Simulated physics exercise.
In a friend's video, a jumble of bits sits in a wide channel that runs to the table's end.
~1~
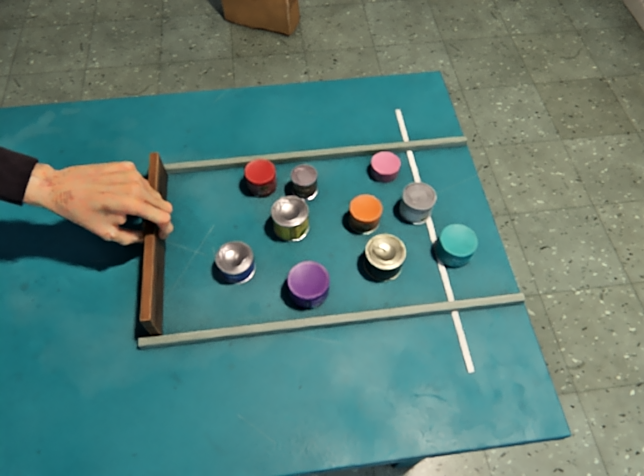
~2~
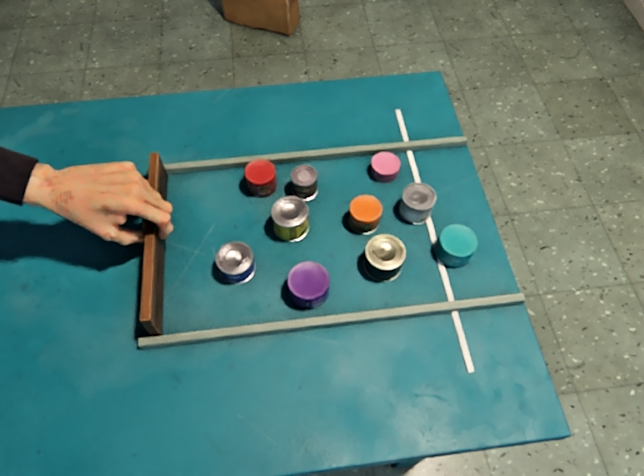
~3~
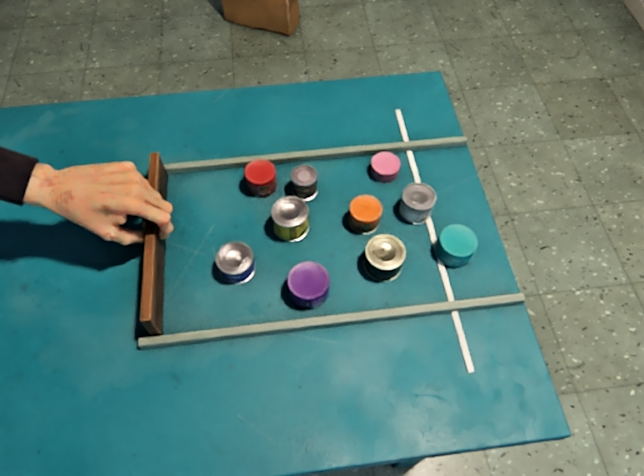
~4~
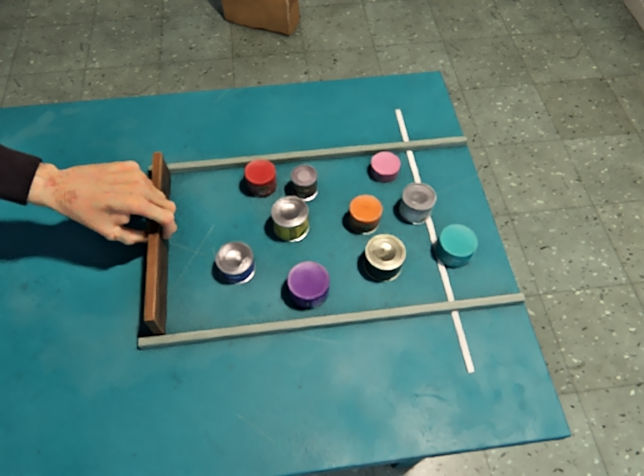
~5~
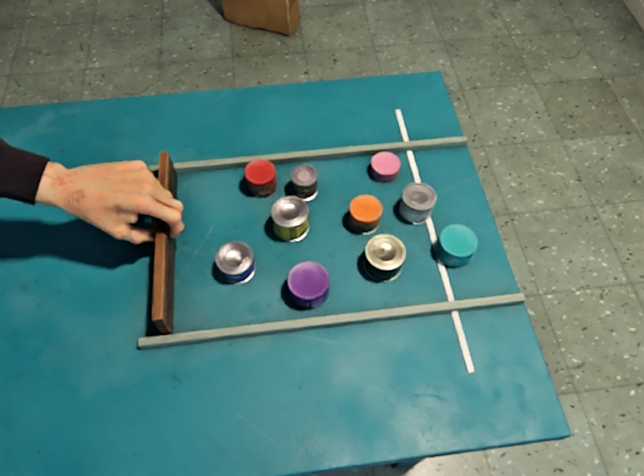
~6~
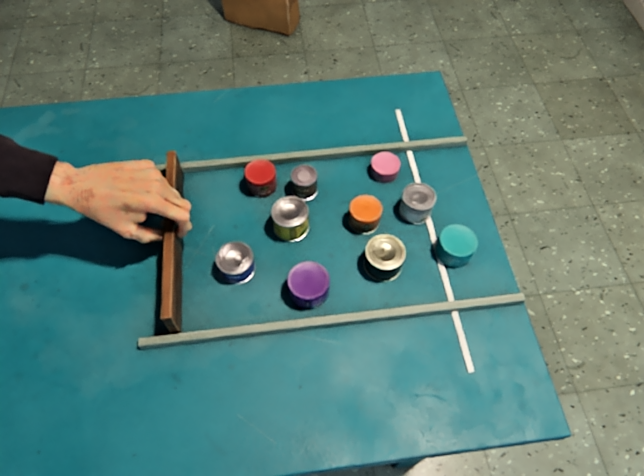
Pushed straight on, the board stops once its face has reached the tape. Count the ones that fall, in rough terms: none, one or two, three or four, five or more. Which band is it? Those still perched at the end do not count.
The band is one or two.
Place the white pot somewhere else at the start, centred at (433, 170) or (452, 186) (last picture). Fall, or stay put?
Results in order - still up; still up.
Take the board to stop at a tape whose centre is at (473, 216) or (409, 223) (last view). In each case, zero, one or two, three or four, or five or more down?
One after another: At least five; not one.
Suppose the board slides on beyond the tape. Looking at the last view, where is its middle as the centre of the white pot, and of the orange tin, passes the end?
Near (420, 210) in the first case, near (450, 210) in the other.
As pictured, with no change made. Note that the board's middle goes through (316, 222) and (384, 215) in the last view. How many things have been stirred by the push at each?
The number moved is 6 and then 10.
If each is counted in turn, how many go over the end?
Precisely 2.
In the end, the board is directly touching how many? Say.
That makes 5.
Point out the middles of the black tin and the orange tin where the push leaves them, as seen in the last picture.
Near (491, 246) and (480, 213).
A little later, none off yet; turquoise tub at rest near (456, 246); white pot at rest near (417, 204); pink tub at rest near (385, 168).
When it is over, the number that fall off is one or two; down, white pot and turquoise tub.
